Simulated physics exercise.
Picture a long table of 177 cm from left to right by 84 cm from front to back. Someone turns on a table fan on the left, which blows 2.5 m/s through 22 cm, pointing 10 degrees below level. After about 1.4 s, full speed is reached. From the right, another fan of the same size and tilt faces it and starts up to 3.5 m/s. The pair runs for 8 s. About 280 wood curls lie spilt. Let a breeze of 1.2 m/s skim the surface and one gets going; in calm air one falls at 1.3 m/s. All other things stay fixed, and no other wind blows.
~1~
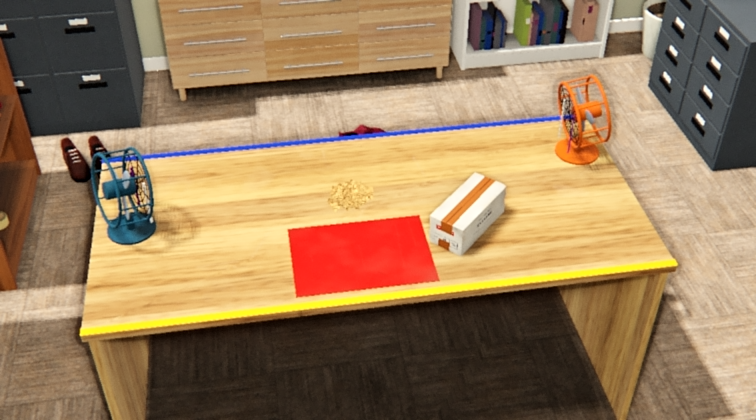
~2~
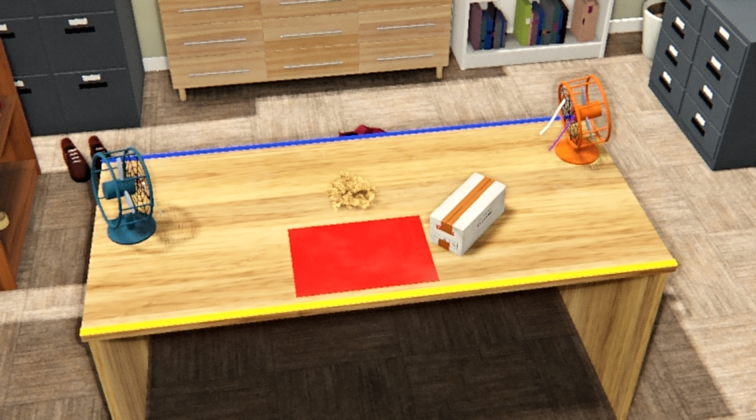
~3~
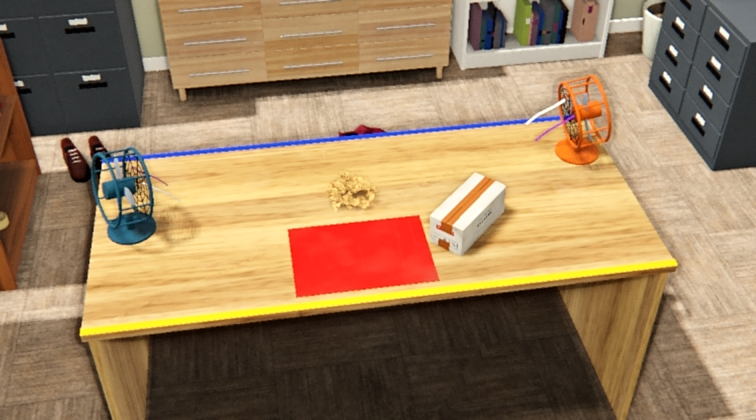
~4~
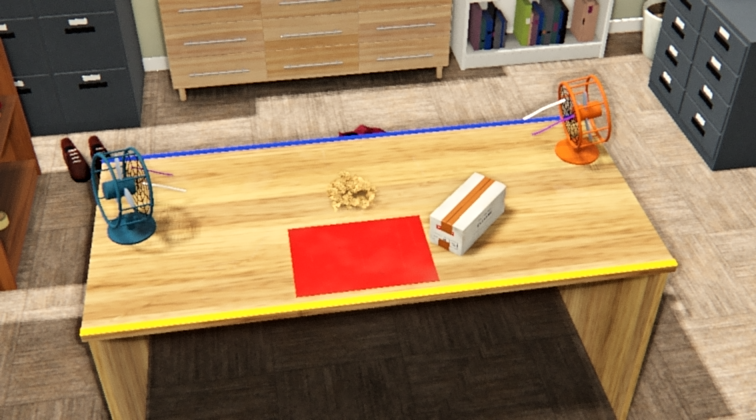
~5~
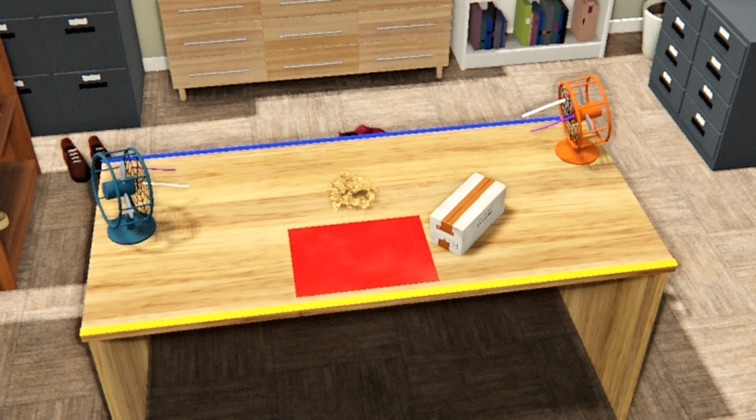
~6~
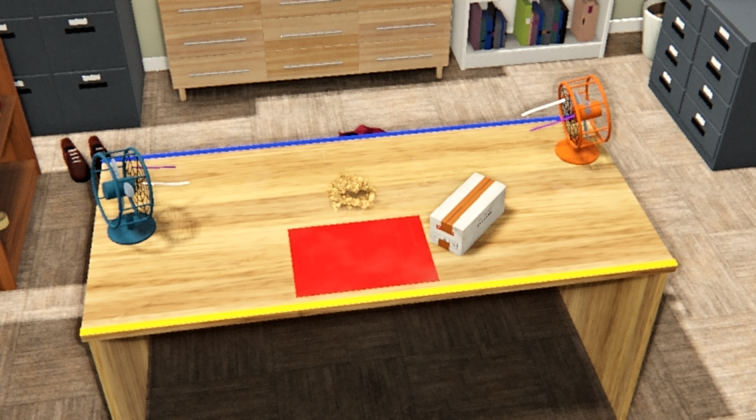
To begin with, a small pile of wood curls lies between a blue fan and an orange fan on a wooden table, near a red mat and a white box. The pile spreads slightly and ribbons stream from both fans, then the curls barely move while the ribbons flutter.
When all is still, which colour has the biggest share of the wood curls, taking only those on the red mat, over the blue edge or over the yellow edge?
Yellow.
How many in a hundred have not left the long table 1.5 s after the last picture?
About 0 %.
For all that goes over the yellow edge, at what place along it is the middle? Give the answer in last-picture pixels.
Median crossing, approx. (275, 313).
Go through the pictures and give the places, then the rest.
In the first picture, the middle of the wood curls is near (350, 197), none has stirred yet, the mouth of the table fan is at (122, 188) and that of the second one at (584, 112).
In the second picture, the middle of the wood curls is near (351, 188), the farthest in sight from the table fan is at (373, 192), about 5 % have left their places, the yellow edge is centred on (392, 299), the blue edge is centred on (352, 136) and the red mat is centred on (361, 254).
In the third picture, the middle of the wood curls is near (351, 188), the farthest in sight from the table fan is at (373, 192), about 5 % have left their places and the top of a box is at (469, 200).
In the fourth picture, the middle of the wood curls is near (351, 188), the farthest in sight from the table fan is at (373, 192) and about 5 % have left their places.
In the fifth picture, the middle of the wood curls is near (351, 188), the farthest in sight from the table fan is at (373, 192) and about 5 % have left their places.
In the sixth picture, the middle of the wood curls is near (352, 189), the farthest in sight from the table fan is at (373, 192) and about 5 % have left their places.
Then, 0.5 s after the last picture the count stands so, 14 % are over the yellow edge, 0 % over the blue edge and 14 % on the red mat; the middle of those left on the top is near (282, 259).
Then, 1.5 s after the last picture the count stands so, 99 % are over the yellow edge, 1 % over the blue edge and 0 % on the red mat.
Then, 3.3 s after the last picture the count stands so, 99 % are over the yellow edge, 1 % over the blue edge and 0 % on the red mat.
Then, 6.9 s after the last picture, at the end, 99 % are over the yellow edge, 1 % over the blue edge and 0 % on the red mat.
